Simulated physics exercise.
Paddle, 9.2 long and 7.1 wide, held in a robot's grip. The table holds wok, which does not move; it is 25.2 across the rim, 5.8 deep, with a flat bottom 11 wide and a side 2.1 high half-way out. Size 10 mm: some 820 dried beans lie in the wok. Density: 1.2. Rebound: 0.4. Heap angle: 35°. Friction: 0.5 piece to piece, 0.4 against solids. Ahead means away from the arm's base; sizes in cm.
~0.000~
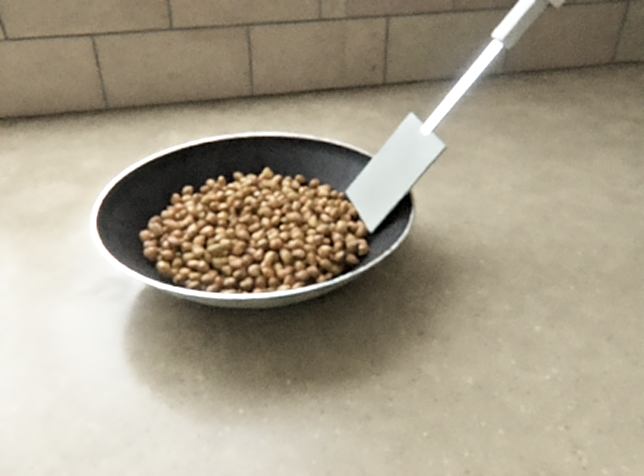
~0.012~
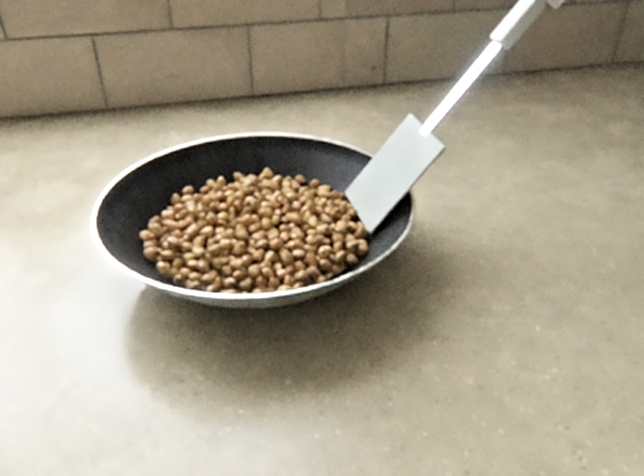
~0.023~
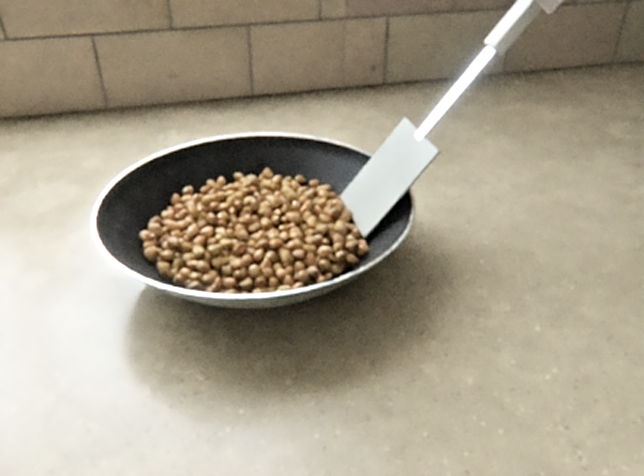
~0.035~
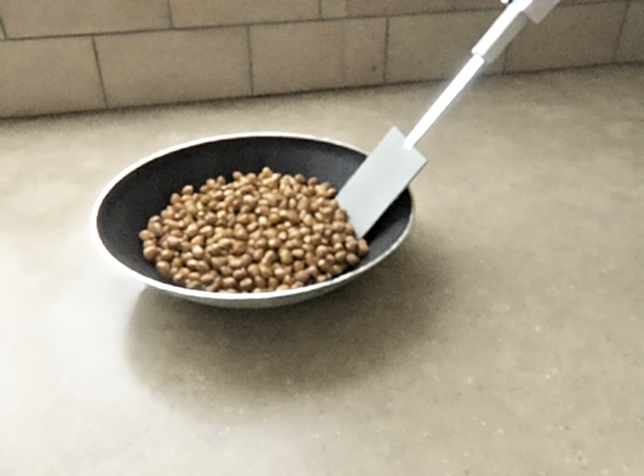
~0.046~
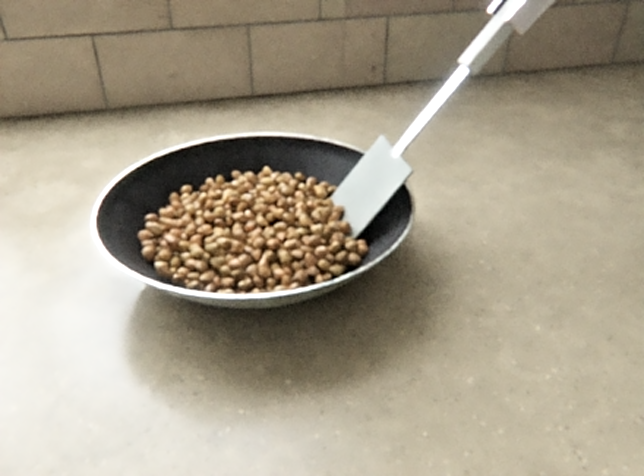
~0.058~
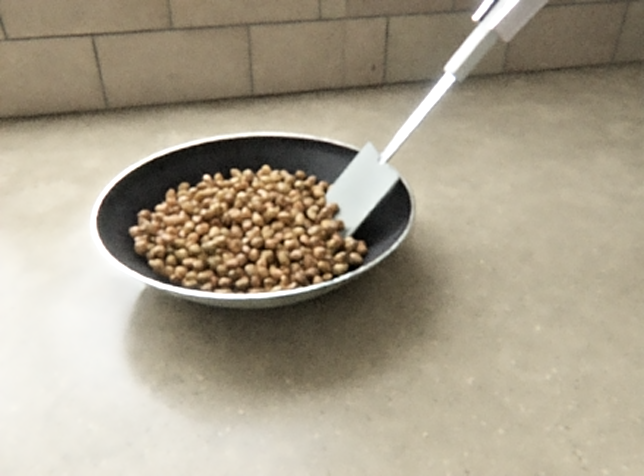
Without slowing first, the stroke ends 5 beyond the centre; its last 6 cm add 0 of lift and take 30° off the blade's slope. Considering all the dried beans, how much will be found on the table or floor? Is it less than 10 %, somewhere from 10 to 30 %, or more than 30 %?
It is less than 10 %.
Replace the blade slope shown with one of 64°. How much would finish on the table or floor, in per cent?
In that case around 5 per cent.
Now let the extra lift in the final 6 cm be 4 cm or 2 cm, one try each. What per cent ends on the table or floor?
Roughly 10 per cent, then 5 per cent.
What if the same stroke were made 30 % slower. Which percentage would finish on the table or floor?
I'd say close to 5 per cent.
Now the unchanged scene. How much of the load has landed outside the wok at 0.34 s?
It is near 5 percent.
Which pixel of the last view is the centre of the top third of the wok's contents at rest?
Centre: Roughly (160, 222).
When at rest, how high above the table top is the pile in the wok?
Height at the end: Around 7.5 cm.
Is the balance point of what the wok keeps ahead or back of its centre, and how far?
I'd say close to 4.5 cm toward the front.
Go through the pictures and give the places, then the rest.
In the first frame, paddle top edge at (428, 129), sloping 51°; upper third of the load around (256, 225), from x 145 to 365, top at y 175; 825 in the wok.
In the second frame, paddle top edge at (427, 129), sloping 51°; upper third of the load around (256, 225), from x 145 to 365, top at y 175.
In the third frame, paddle top edge at (422, 134), sloping 51°; upper third of the load around (257, 225), from x 145 to 365, top at y 175.
In the fourth frame, paddle top edge at (410, 143), sloping 51°; upper third of the load around (258, 225), from x 145 to 365, top at y 175.
In the fifth frame, paddle top edge at (397, 152), sloping 51°; upper third of the load around (257, 221), from x 145 to 360, top at y 175.
In the sixth frame, paddle top edge at (384, 159), sloping 51°; upper third of the load around (248, 218), from x 135 to 360, top at y 170; 825 in the wok.
By 0.09 s, sloping 50°, highest piece 6 above the table; 825 in the wok.
By 0.12 s, sloping 39°, highest piece 7 above the table; 824 in the wok, 1 on the blade or in flight.
By 0.34 s, sloping 21°, highest piece 7 above the table; 789 in the wok, 34 on the table or floor, 2 on the blade or in flight.
By 1.39 s, sloping 21°, highest piece 7 above the table; 788 in the wok, 37 on the table or floor.
Final count, 788 in the wok, 37 on the table or floor. That is 4 % on the table or floor.
